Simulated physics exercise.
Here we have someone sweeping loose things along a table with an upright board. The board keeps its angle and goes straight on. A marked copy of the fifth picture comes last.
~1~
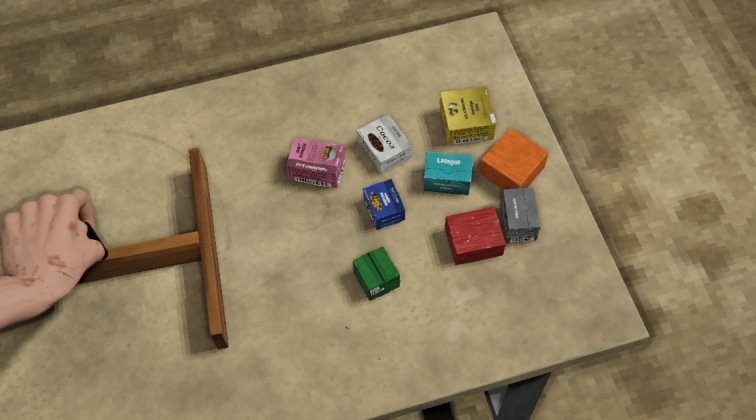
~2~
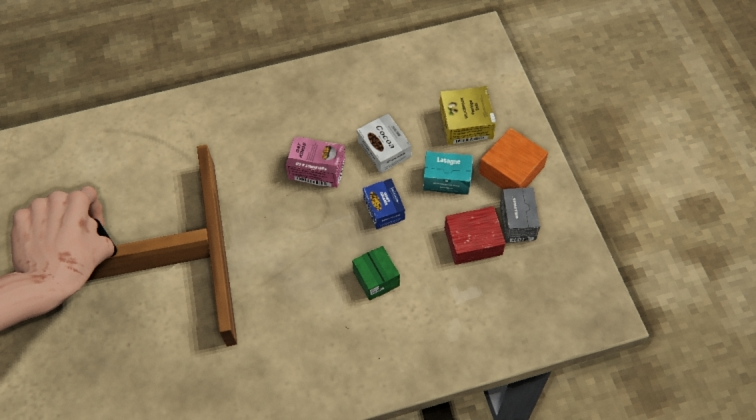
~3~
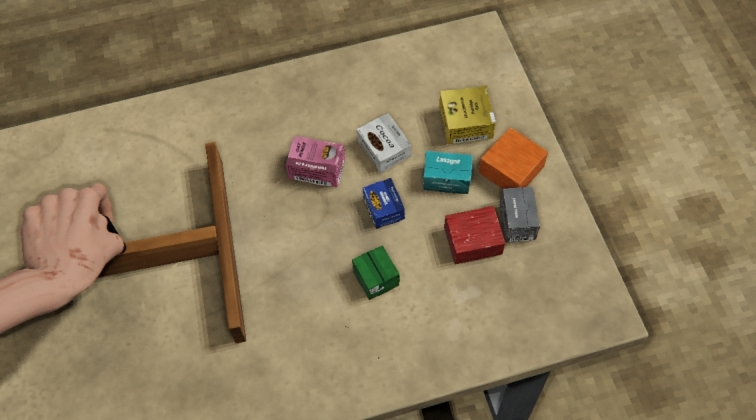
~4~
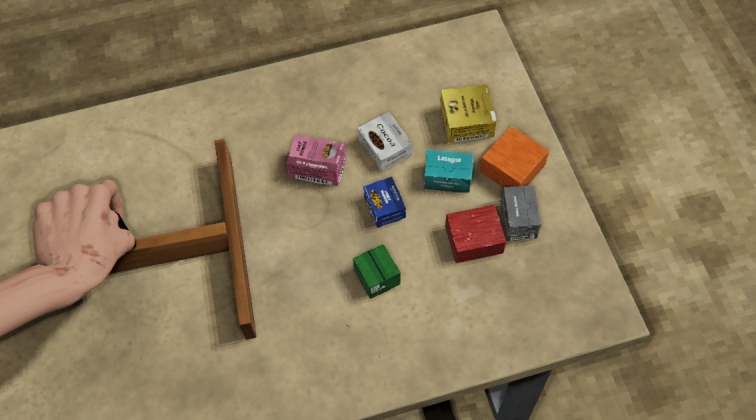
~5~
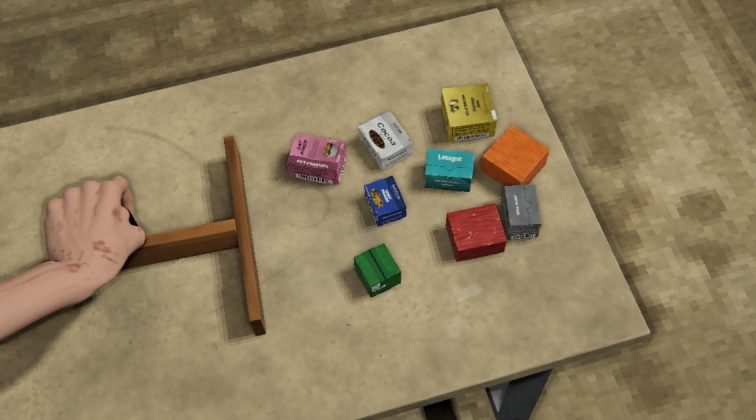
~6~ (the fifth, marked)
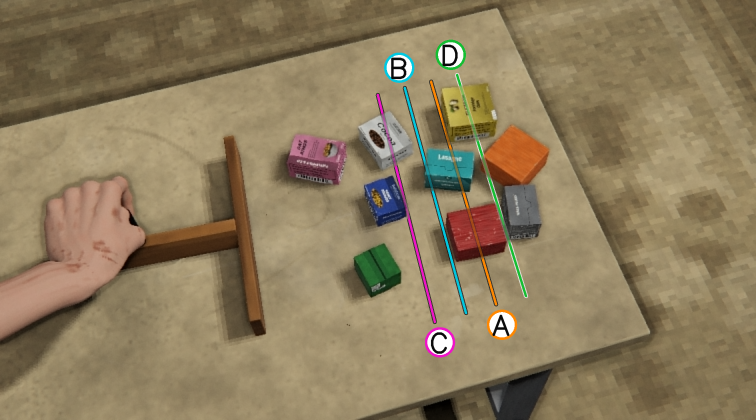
A hand slid a wooden T-shaped pusher slowly to the right across the tabletop, narrowing the gap to a cluster of small colourful boxes and packets, which stayed where they were, untouched.
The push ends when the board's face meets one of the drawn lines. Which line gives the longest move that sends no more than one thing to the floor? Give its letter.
It can go as far as A.
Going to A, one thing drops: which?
The yellow packet goes over.
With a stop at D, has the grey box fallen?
Yes.
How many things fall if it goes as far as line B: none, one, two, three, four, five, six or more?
By then, none.
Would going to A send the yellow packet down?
Yes.
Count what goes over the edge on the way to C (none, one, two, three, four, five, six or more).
The count is none.
On the marked copy, A at (461, 185); B at (433, 193); C at (404, 200); D at (489, 178).
With A. Early on, board (321, 201); white packet (394, 138); pink box (346, 149).
Further on, board (399, 181); yellow packet (497, 106); white packet (457, 121).
At the end, board (458, 165); yellow packet over the edge; orange block (561, 149); one fallen.
As for the rest, B is within the limit but short; C is within the limit but short; D drops three.
